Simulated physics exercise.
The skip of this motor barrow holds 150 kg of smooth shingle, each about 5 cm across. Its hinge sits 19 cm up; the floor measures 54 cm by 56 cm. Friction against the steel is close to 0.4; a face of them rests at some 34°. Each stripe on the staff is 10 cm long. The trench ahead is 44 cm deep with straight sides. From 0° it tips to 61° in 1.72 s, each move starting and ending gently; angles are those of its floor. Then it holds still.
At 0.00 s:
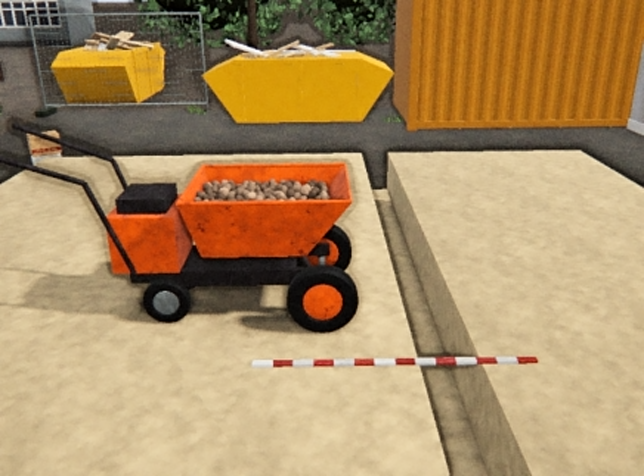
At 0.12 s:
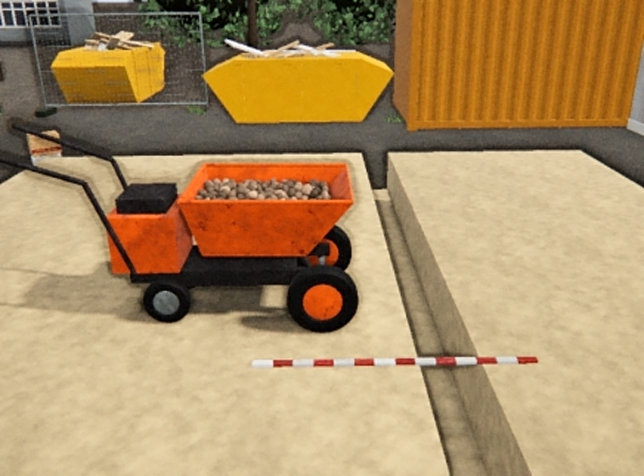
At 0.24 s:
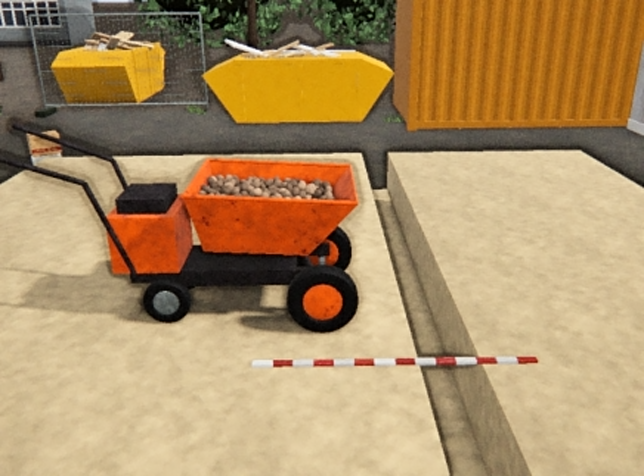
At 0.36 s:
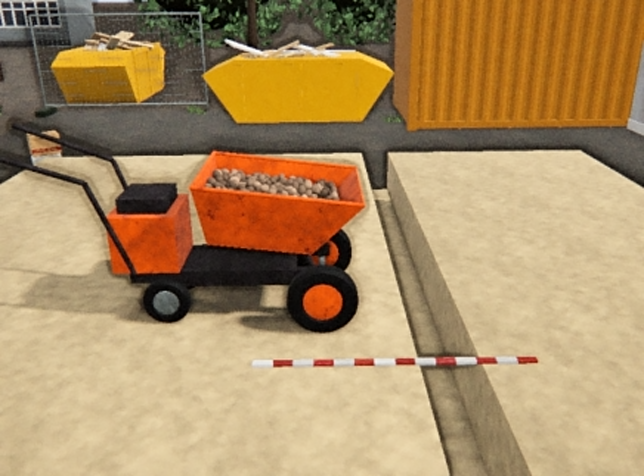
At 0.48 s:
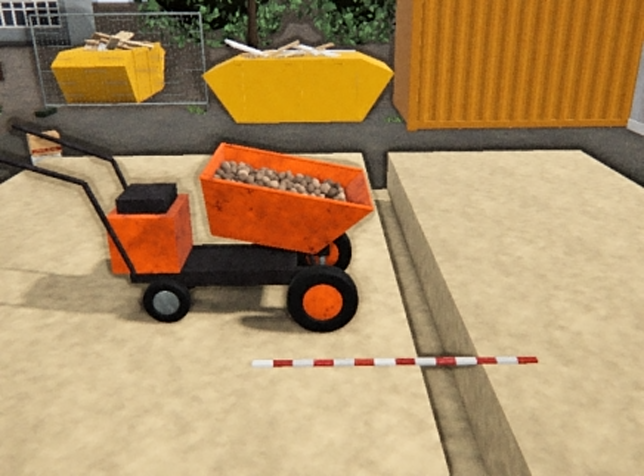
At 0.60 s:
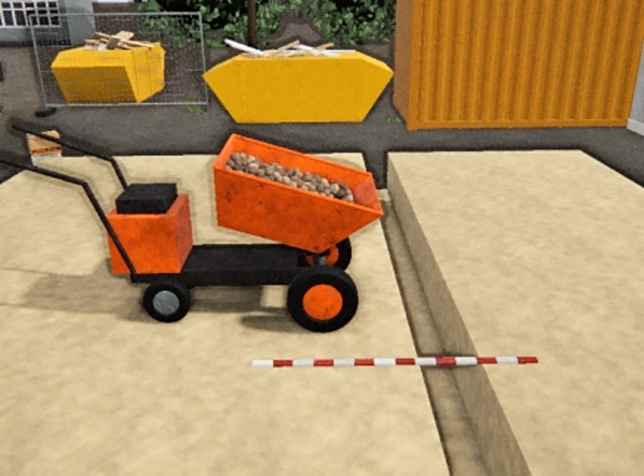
On a building site, an orange motor barrow stood still beside a narrow trench while its skip, loaded with smooth stones, slowly tilted up at the back and leaned forward to the right.
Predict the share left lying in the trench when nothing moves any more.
Close to 58 in a hundred.
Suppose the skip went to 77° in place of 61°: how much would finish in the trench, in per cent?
It would be near 55 per cent.
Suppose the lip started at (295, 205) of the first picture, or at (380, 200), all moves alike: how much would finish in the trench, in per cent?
About 70 and 30 per cent.
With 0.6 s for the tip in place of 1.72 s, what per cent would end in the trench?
Then about 40 per cent.
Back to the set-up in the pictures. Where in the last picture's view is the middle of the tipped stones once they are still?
Near (440, 349).
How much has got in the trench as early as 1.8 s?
Some 20 per cent.
After 1.3 s the floor is at 51°; 100 % in the skip; the foremost stones are at (419, 239).
After 1.8 s the floor is at 61°; 66 % in the skip, 20 % in the trench, 14 % past the trench; the foremost stones are at (509, 300).
After 2.2 s the floor is at 61°; 43 % in the skip, 28 % in the trench, 29 % past the trench; the foremost stones are at (573, 301).
After 4.1 s the floor is at 61°; 12 % in the skip, 58 % in the trench, 30 % past the trench; the foremost stones are at (623, 302).
